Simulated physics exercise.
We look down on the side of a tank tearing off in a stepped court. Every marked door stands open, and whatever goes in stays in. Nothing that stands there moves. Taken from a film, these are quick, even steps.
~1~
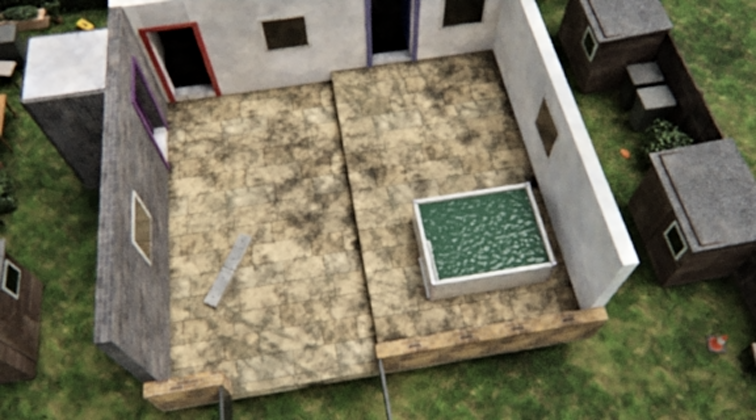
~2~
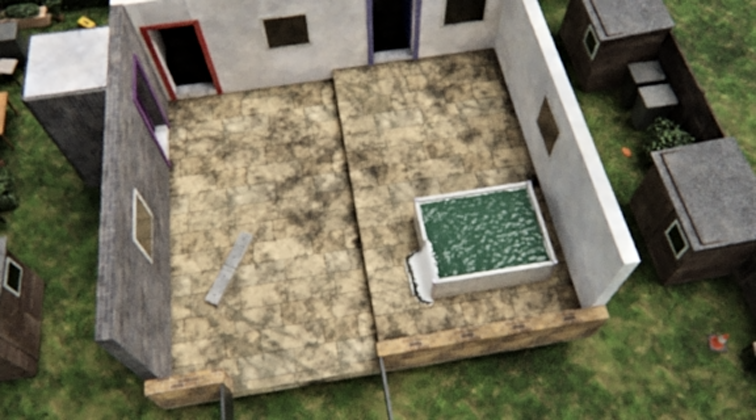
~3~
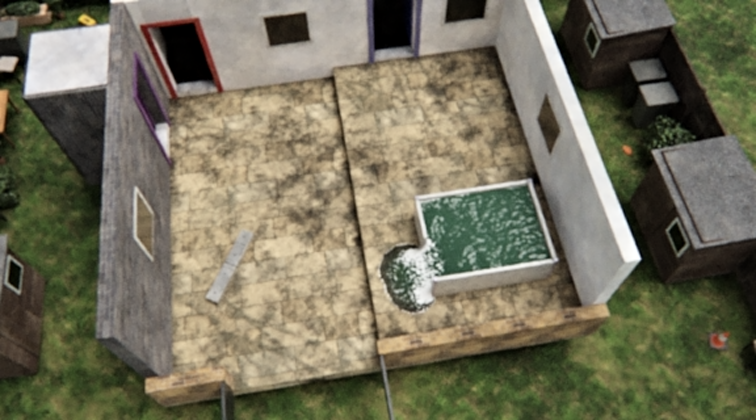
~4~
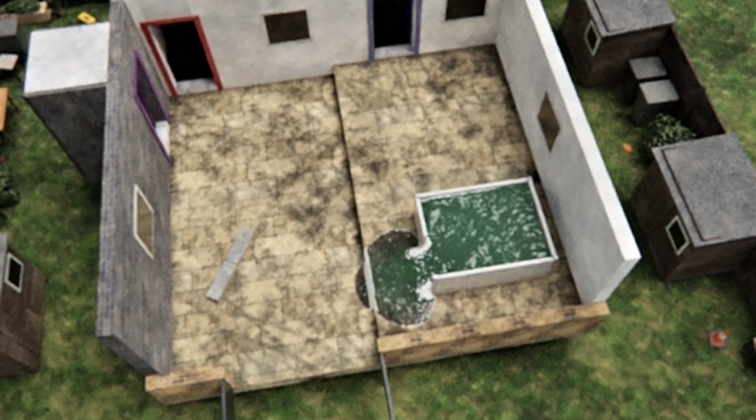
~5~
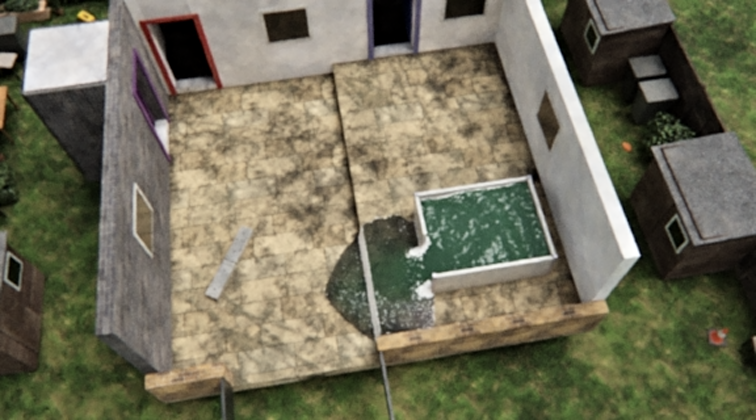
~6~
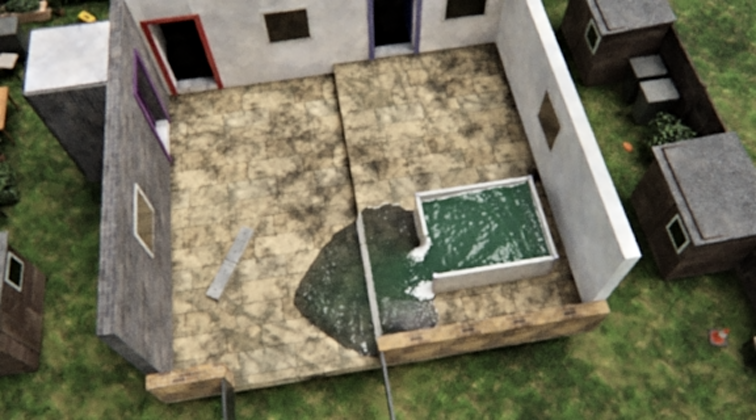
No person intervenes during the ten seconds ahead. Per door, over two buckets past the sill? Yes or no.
Red door no, purple door no, blue door no.
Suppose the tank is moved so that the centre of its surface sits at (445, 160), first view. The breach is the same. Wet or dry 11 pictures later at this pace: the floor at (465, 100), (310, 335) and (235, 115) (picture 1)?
Taking them in the order asked: Spared, then inundated, then spared.
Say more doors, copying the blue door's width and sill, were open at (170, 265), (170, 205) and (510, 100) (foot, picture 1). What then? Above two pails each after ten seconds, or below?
Taken in sequence, they go: Not exceeded, not exceeded, not exceeded.
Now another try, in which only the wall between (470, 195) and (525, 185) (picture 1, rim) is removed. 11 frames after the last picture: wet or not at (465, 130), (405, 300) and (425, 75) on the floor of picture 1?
Respectively: Drenched, parched and drenched.
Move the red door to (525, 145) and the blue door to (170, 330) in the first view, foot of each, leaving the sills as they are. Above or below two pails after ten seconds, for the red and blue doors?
Red door stays within it; blue door exceeds the limit.
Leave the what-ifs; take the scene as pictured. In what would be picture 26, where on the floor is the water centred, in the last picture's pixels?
Near (371, 264).
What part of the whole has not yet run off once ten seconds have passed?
I'd say around 64 per cent.
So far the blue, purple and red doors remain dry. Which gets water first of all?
Soonest: The purple door.
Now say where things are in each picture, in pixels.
The first frame shows still water in the open tank at (482, 234).
In the second frame, water pours out at (430, 270) and has run to (423, 300).
In the third frame, the front is at (384, 267), out from the gap at (430, 269).
In the fourth frame, water pours out at (430, 267) and has run to (360, 278).
In the fifth frame, water pours out at (430, 266) and has run to (330, 293).
In the sixth frame, water pours out at (431, 266) and has run to (299, 302).
A moment on, water covers 25 % of the floor; the red door not reached, the purple door not reached, the blue door not reached.
Next, water covers 30 % of the floor; the red door not reached, the purple door not reached, the blue door not reached.
Then, water covers 35 % of the floor; the red door not reached, the purple door not reached, the blue door not reached.
Later, water covers 45 % of the floor; the red door wet at the sill, nothing in, the purple door wet at the sill, nothing in, the blue door not reached.
In the end, water covers 60 % of the floor; the red door wet at the sill, nothing in, the purple door wet at the sill, nothing in, the blue door not reached.
